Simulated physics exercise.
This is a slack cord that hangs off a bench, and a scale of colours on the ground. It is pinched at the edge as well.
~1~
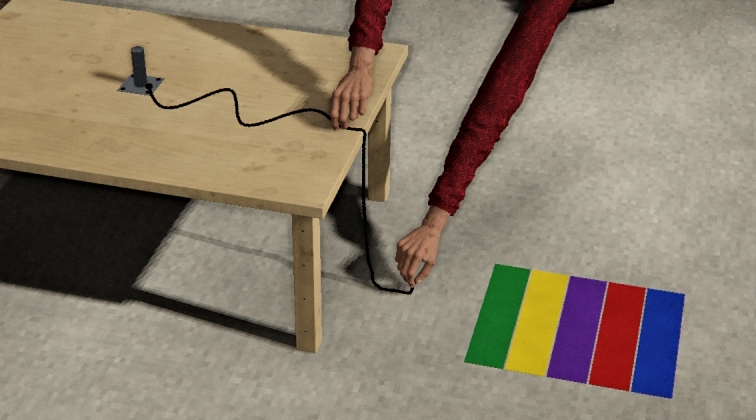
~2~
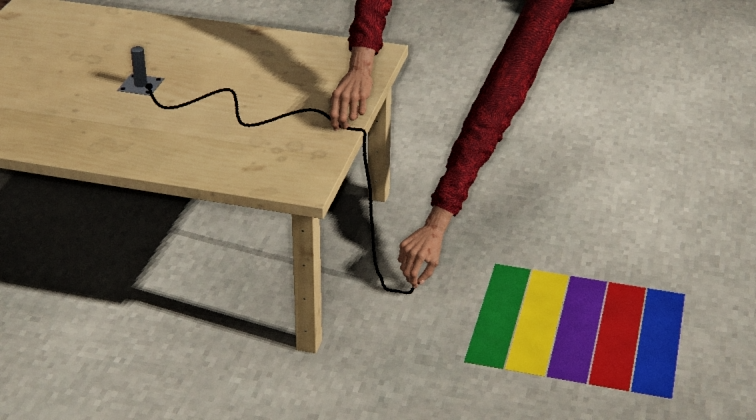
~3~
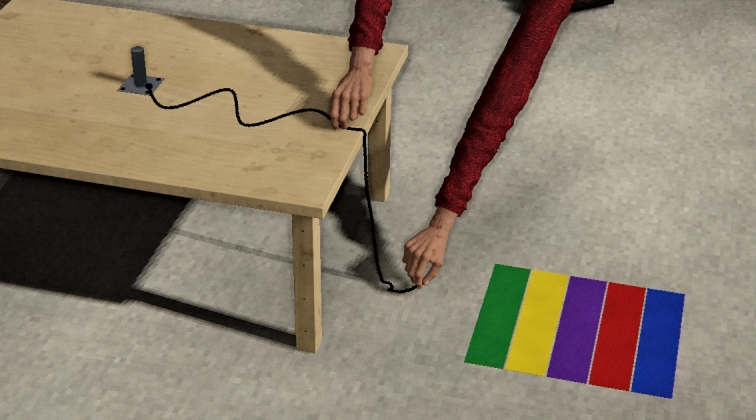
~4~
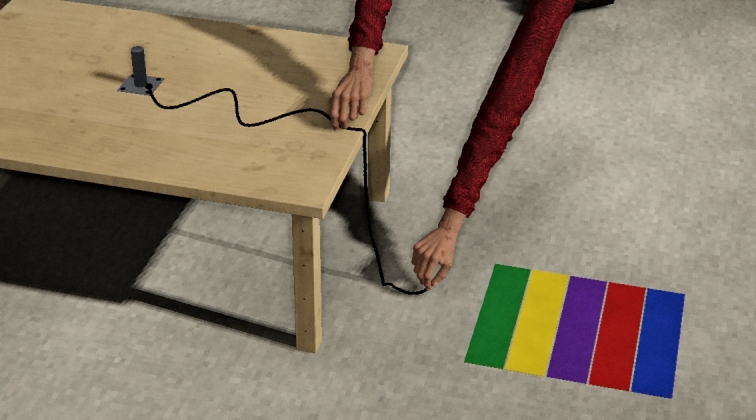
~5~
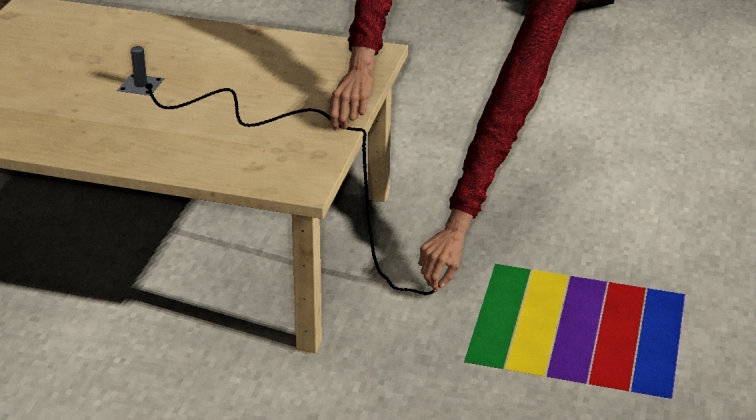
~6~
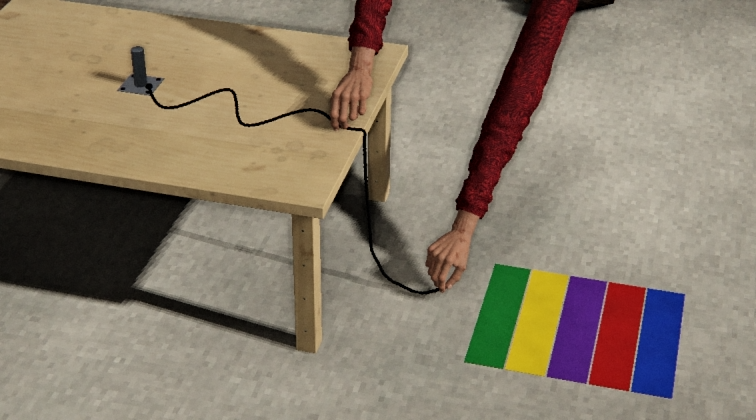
A red-sleeved arm reaches down over a grey floor beside a pale wooden bench, seen from above at an angle by a still camera. A black cord runs in waves from a small dark post on the benchtop, is pinched at the edge by another hand, and hangs left of green, yellow, purple, red and blue stripes. The lower hand draws the cord's end slightly rightward toward the stripes.
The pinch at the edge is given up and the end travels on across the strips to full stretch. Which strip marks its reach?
The end stops over the blue strip.
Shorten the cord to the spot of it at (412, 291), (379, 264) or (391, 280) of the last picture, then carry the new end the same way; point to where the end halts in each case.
The places are (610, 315), (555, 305) and (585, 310).
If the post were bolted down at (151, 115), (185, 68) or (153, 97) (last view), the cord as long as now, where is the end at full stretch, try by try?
Near (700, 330), (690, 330) and (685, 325).
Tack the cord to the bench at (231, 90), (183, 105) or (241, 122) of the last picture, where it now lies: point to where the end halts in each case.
In that order: (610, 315), (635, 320) and (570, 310).
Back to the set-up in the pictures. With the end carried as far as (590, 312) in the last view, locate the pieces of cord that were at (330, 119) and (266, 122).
They go to (378, 182) and to (354, 121).
Soon after, end near (590, 312); over purple.
Then, end near (635, 319); over red.
At full stretch, end near (662, 323); over blue. It gets as far as the blue strip.
